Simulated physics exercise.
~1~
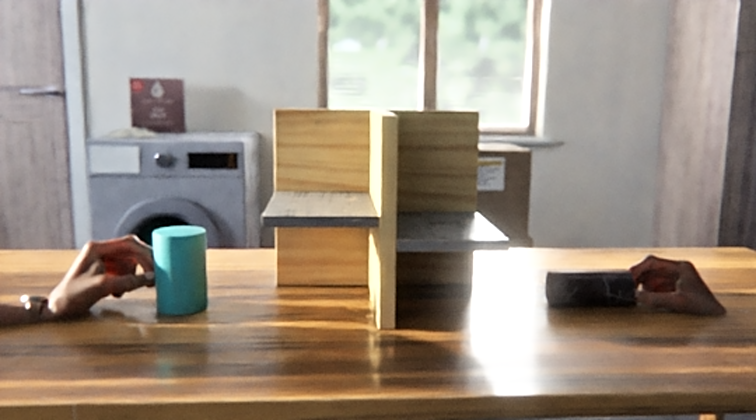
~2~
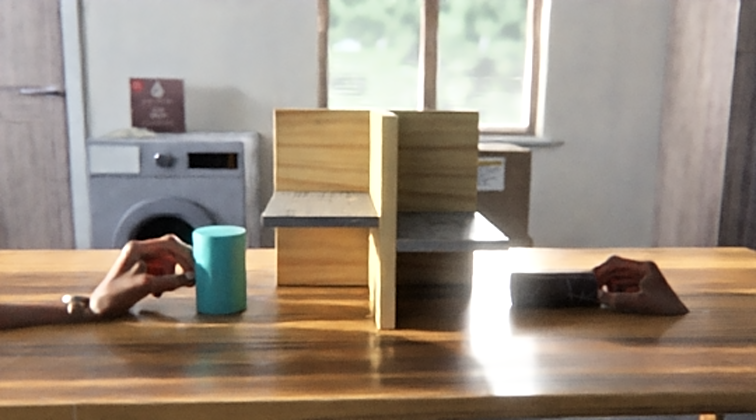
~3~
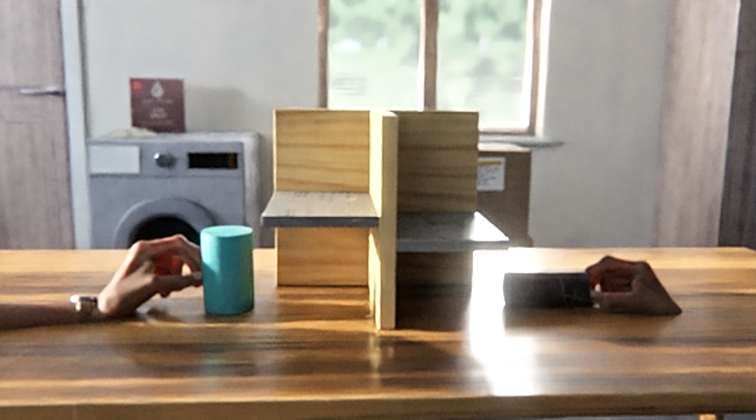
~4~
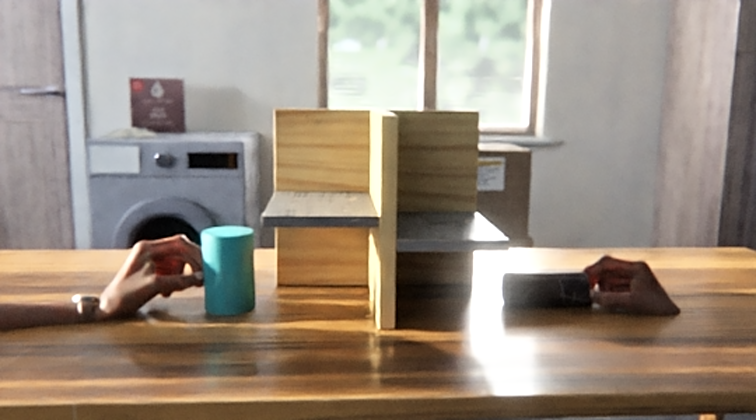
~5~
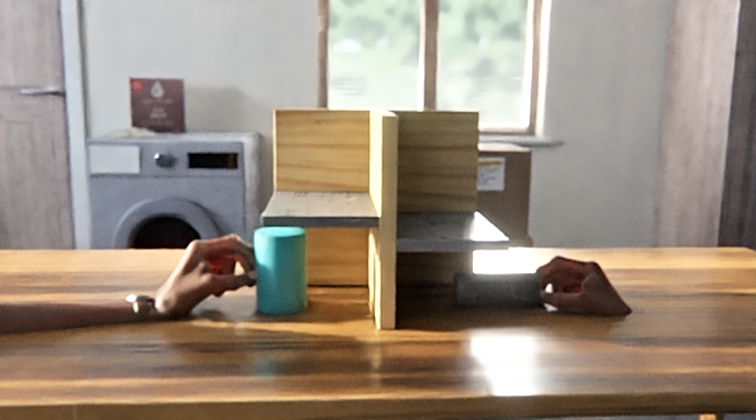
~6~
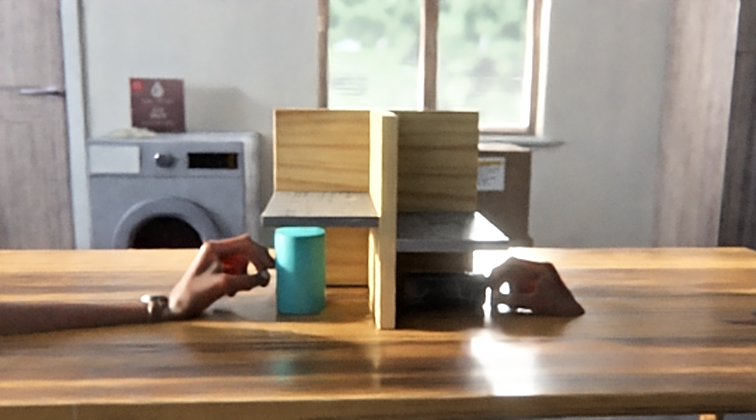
A turquoise candle standing upright was pushed right by one hand while another pushed a dark candle on its side left across the table, and after a brief pause both slid in beneath the two sides of a wooden shelf.
